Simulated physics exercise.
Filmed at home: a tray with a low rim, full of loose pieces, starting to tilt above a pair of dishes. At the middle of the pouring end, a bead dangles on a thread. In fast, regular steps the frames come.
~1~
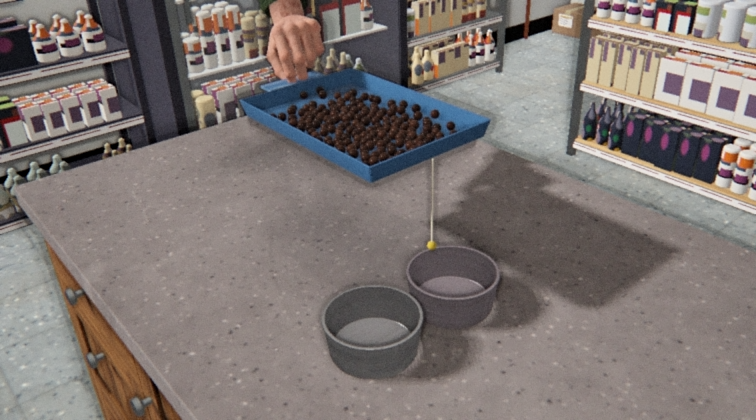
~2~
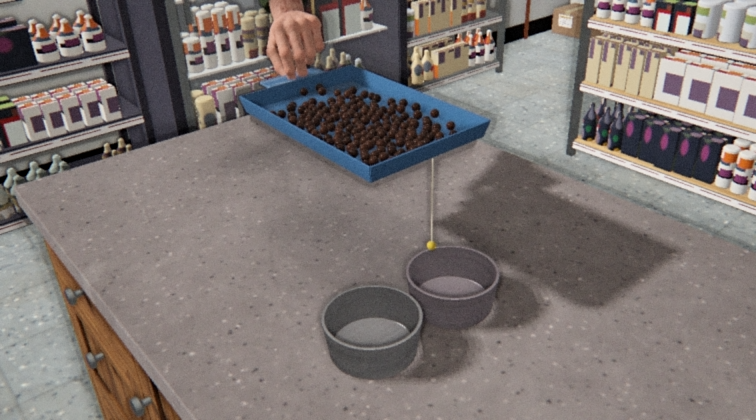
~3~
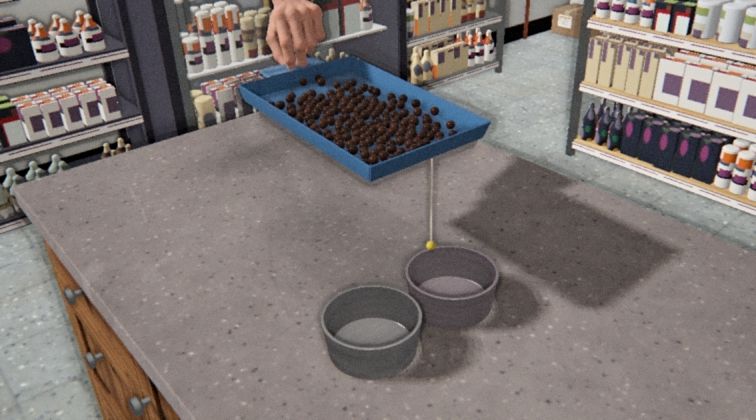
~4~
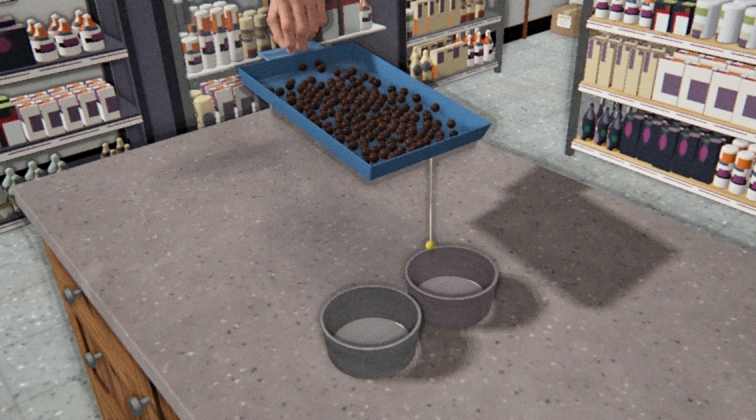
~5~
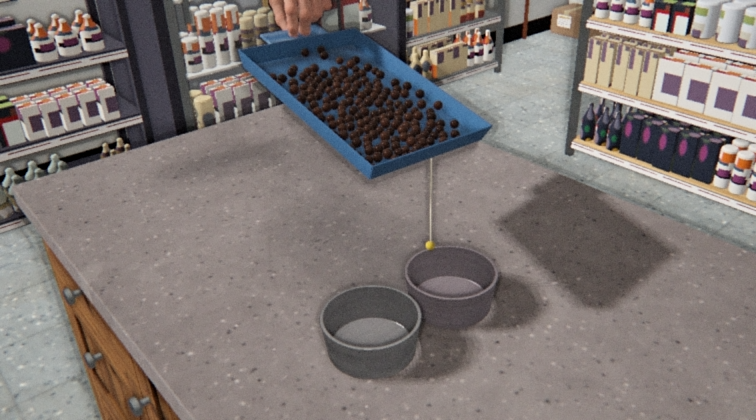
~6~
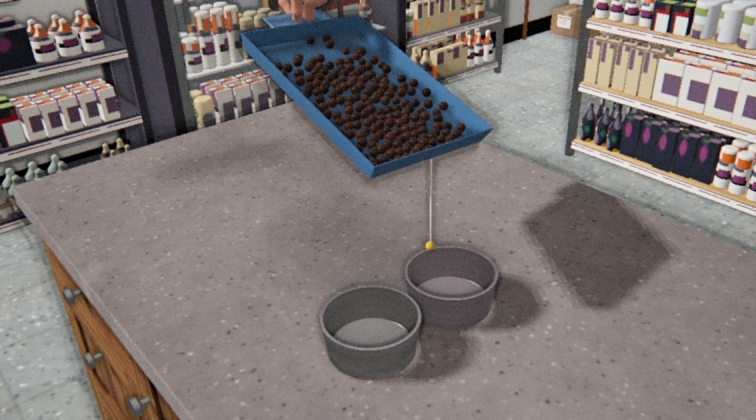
Blue tray of round brown balls being tilted gradually by a hand above two empty dishes on a speckled countertop.
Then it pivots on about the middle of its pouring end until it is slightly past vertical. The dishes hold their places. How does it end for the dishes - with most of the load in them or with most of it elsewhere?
With most elsewhere.
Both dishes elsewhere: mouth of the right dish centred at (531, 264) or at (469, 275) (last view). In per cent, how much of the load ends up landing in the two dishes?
Roughly 60 per cent, then roughly 50 per cent.
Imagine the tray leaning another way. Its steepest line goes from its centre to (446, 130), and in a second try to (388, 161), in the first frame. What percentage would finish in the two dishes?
You'd get 0 per cent the first time and 80 per cent the second time.
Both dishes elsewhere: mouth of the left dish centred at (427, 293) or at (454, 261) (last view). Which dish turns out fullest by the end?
In turn: The right-side dish; the left-side dish.
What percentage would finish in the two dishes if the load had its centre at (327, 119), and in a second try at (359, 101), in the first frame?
Estimate: 30 % first, 30 % second.
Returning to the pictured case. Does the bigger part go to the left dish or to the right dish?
The one you want is the right of the two.
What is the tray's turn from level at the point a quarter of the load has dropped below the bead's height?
I'd say it is tilted about 80°.
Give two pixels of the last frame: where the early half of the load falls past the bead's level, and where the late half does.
The early half goes through (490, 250), the late half through (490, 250).
Shortly afterwards, tray tipped steeply; the bulk on the tray; only a few in the right dish; only a few outside both; a little in the air.
Next, tray tipped past a quarter turn; a little on the tray; only a few in the left dish; near a quarter in the right dish; near half outside both; a little in the air.
Some moments later, tray tipped past a quarter turn; only a few in the left dish; near a third in the right dish; near two thirds outside both.
In the end, tray tipped past a quarter turn; only a few in the left dish; near a third in the right dish; near two thirds outside both.
